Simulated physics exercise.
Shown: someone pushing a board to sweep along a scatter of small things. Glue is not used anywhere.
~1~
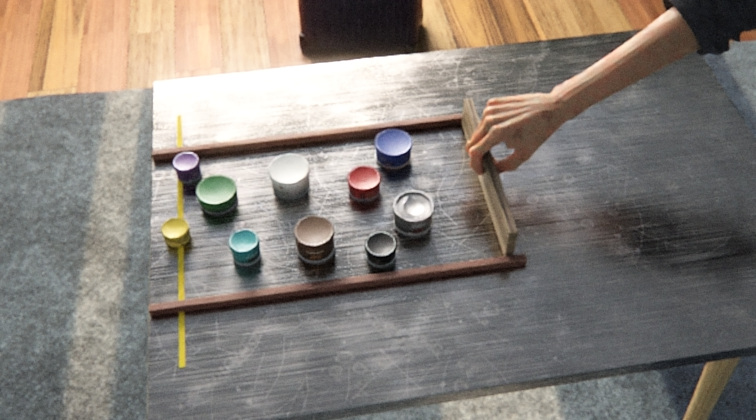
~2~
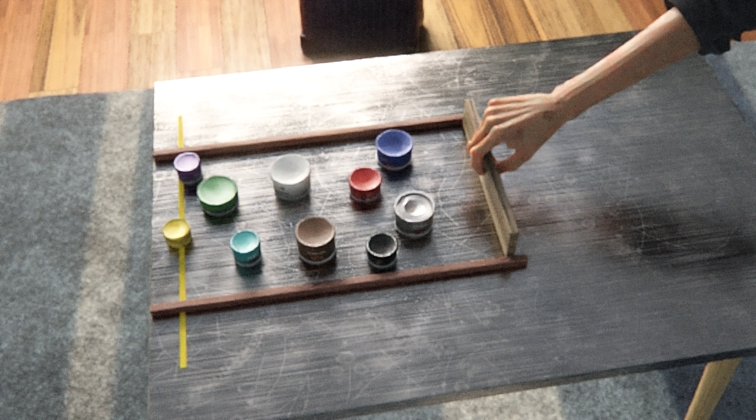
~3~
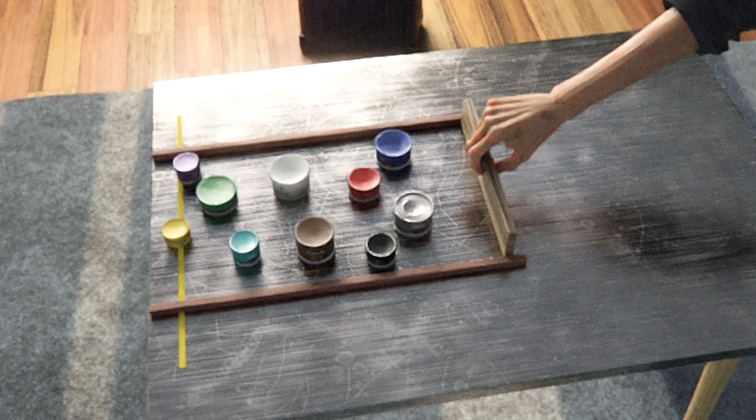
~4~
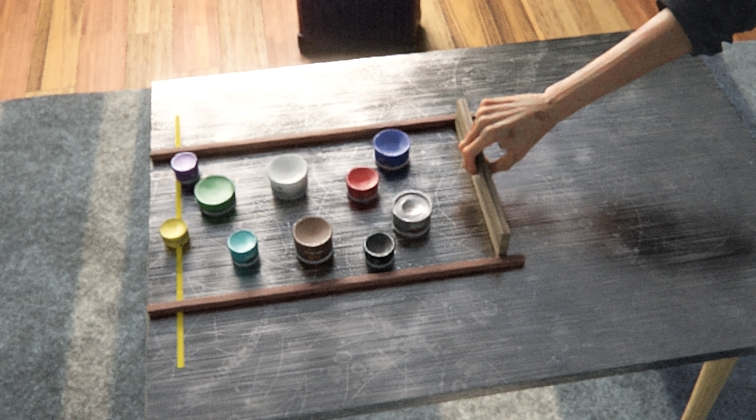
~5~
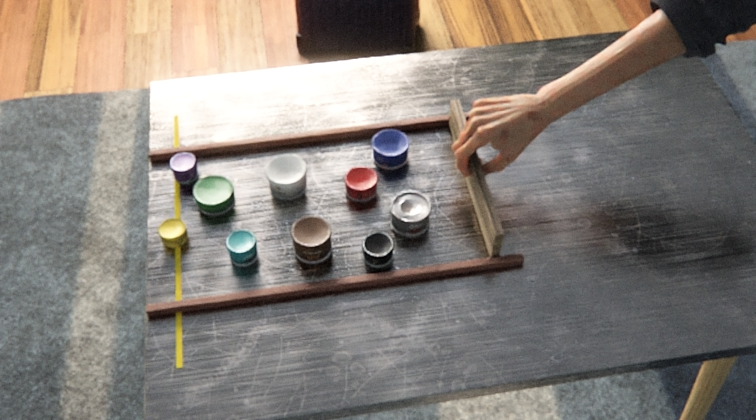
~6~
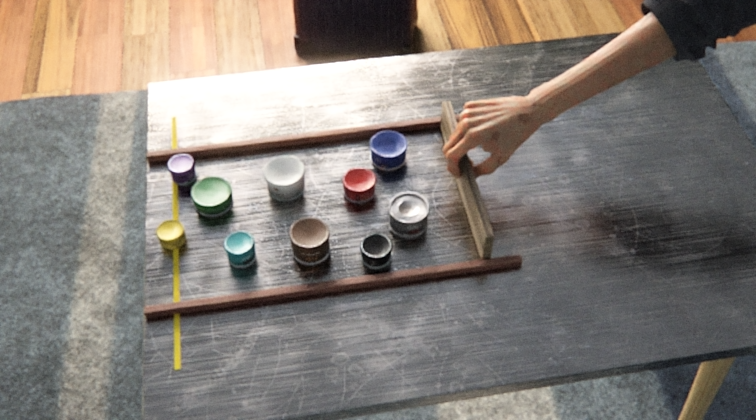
A person's hand reaches in from the upper right, holding a wooden board upright on a dark, scratched table seen from above at an angle. Ten small round pots in purple, green, yellow, teal, white, brown, red, blue, grey and black sit between two reddish rails, with yellow tape crossing at the left. The hand slides the board slightly left while the pots keep their arrangement, and the view shifts very slightly.
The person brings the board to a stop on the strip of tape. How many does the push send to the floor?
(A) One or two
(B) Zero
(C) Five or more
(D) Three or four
C.
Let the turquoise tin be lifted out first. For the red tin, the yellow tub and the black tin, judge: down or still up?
Red tin still up; yellow tub down; black tin still up.
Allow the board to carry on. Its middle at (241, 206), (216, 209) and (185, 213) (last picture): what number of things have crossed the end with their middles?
The counts would come out as 0, 1 and 5.
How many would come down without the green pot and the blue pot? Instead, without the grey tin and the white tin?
First try: 3 fallen; other try: 3.
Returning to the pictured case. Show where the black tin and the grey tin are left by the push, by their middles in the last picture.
Close to (159, 290); the other close to (154, 248).
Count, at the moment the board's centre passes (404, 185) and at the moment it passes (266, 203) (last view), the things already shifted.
Counting first: 2, next 8.
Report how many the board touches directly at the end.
Number in contact with it: 4.
Early on, none off yet; yellow tub at rest near (172, 235); purple tin at rest near (183, 170); green pot at rest near (213, 196).
A while later, none off yet; yellow tub at rest near (172, 235); purple tin at rest near (183, 170); green pot travelled about its own width near (181, 202).
Finally, the number that fall off is five or more; lost, brown tin, white tin, turquoise tin, green pot, purple tin and yellow tub.
